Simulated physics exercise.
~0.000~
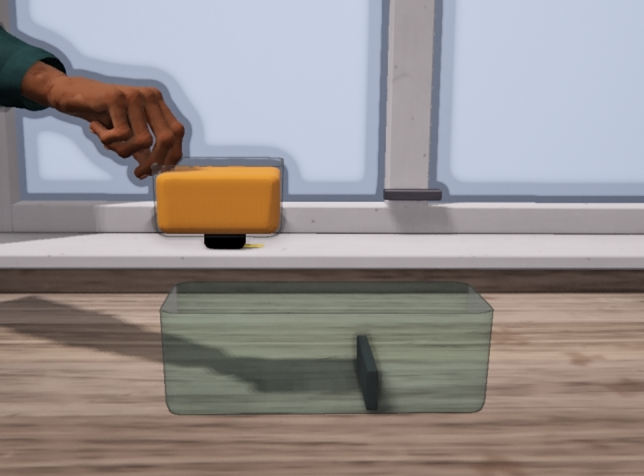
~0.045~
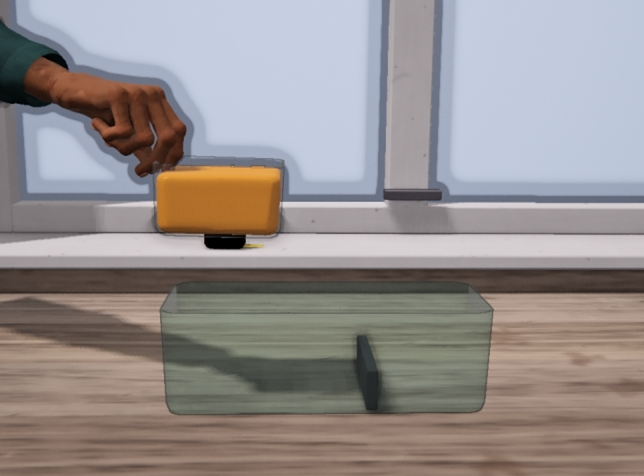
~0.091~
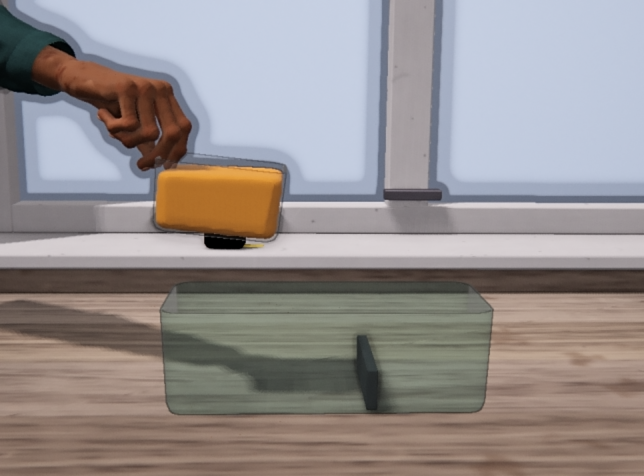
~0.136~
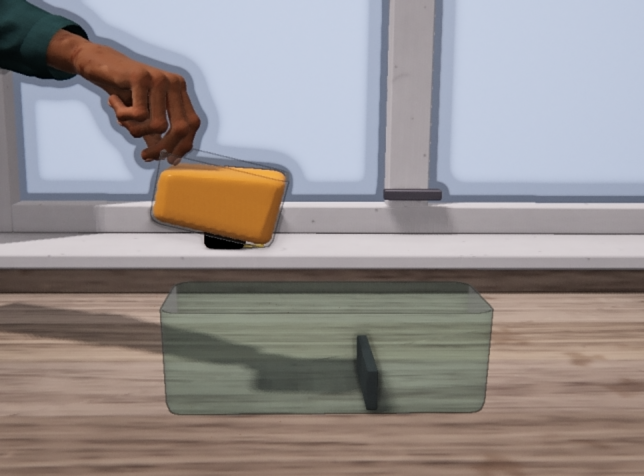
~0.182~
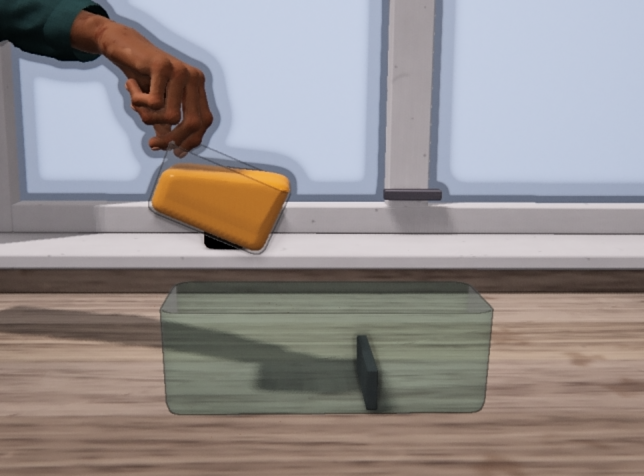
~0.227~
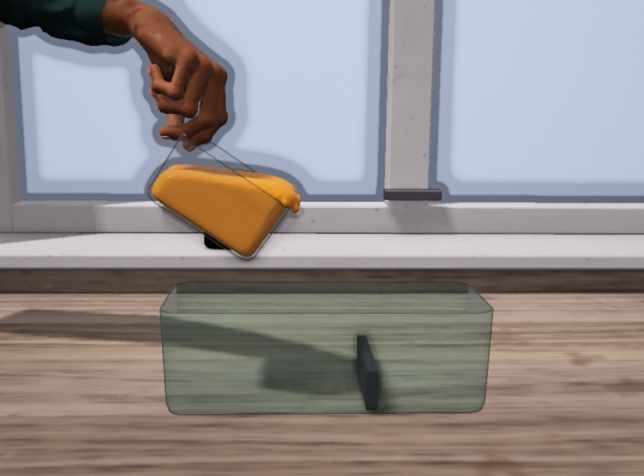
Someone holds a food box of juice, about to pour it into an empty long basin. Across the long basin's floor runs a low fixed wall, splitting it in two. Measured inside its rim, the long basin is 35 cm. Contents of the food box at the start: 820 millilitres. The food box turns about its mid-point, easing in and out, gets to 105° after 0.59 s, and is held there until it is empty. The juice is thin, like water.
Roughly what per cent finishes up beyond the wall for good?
Roughly 10 per cent.
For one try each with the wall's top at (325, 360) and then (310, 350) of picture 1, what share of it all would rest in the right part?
Result: 50 per cent, then 65 per cent.
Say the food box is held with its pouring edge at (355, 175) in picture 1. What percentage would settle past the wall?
60 %.
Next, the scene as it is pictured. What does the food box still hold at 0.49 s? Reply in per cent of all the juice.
I reckon about 22 in a hundred is still held.
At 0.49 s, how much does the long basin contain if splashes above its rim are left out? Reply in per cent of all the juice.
About 42%.
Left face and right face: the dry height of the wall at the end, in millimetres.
Some 22 mm on the left and 40 mm on the right.
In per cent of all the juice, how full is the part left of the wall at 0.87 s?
The left part holds close to 80 per cent.
After 0.49 s the tilt is 97° and 21 per cent is still to pour, 41 is left of the wall and 1 right of it.
After 0.68 s the tilt is 105° and 4 per cent is still to pour, 78 is left of the wall and 3 right of it.
After 0.87 s the tilt is 105° and 0 per cent is still to pour, 80 is left of the wall and 10 right of it.
After 1.09 s the tilt is 105° and 0 per cent is still to pour, 82 is left of the wall and 10 right of it.
In the end 82 per cent lies left of the wall, 10 right of it and 8 outside.
